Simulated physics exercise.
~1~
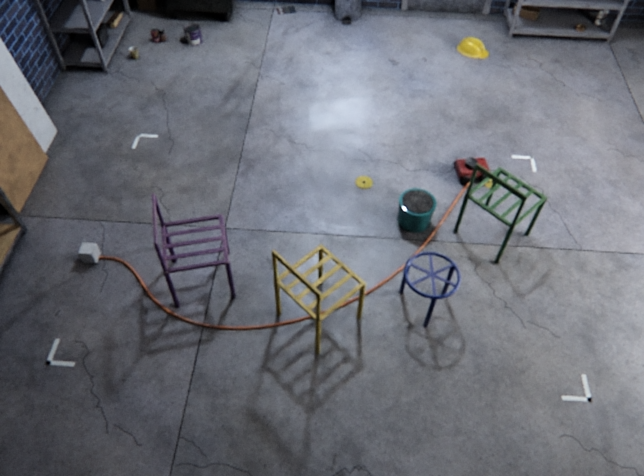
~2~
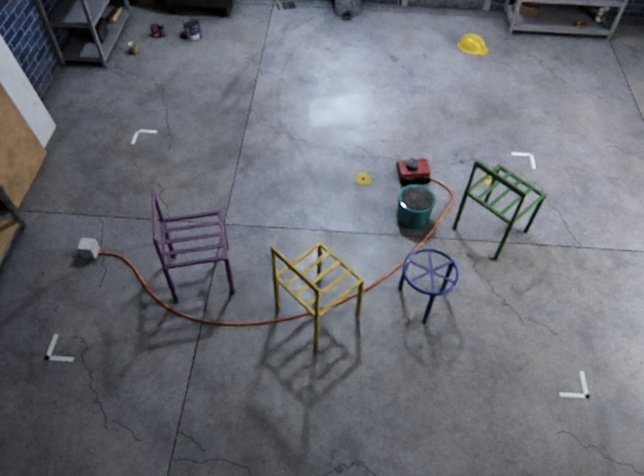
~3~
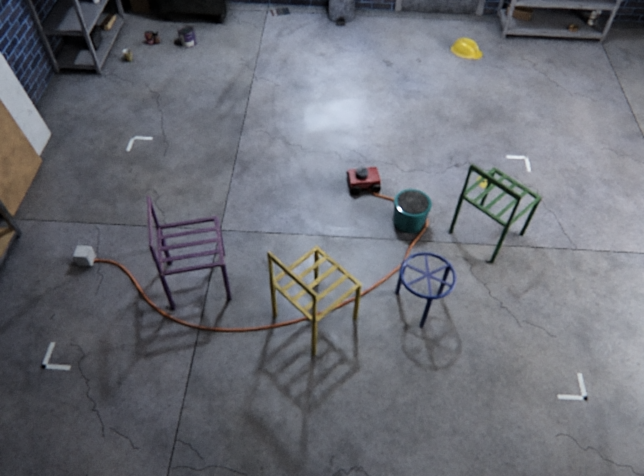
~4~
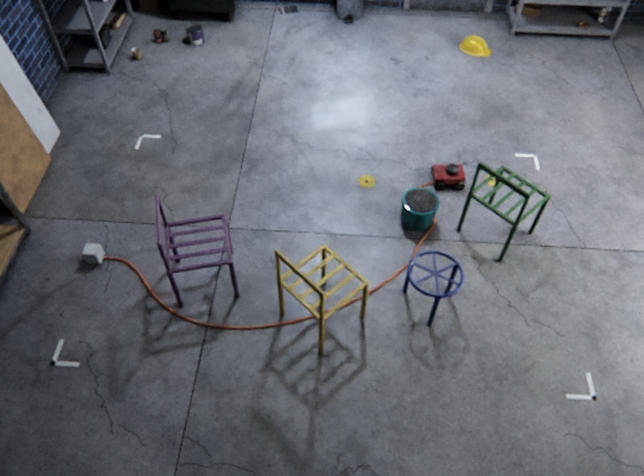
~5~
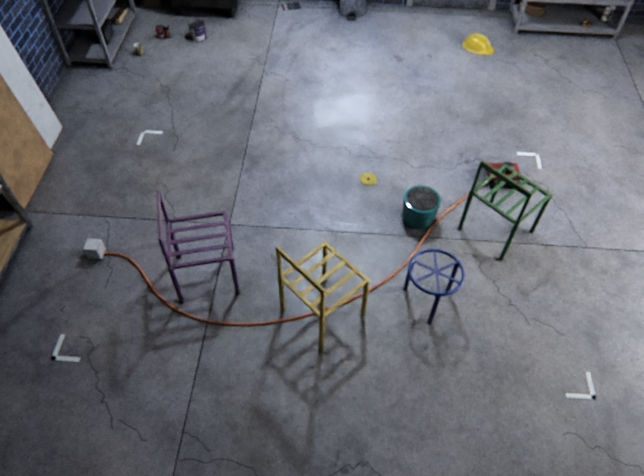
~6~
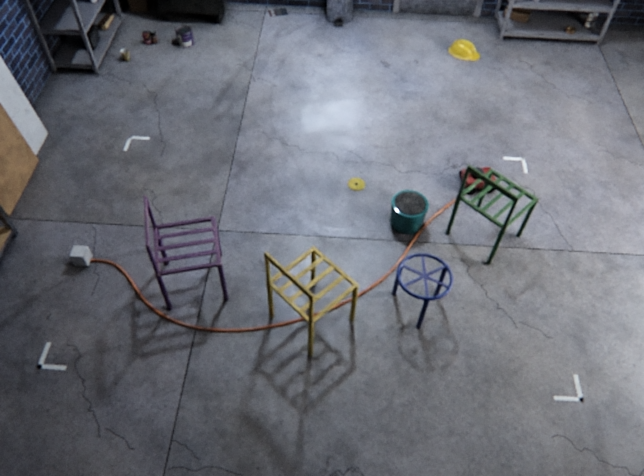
Purple, yellow and green chairs stood with a blue stool and a teal pot while a small red cart, trailing an orange cord, moved left behind the pot, then back right, ending beside the green chair with everything else still in place.
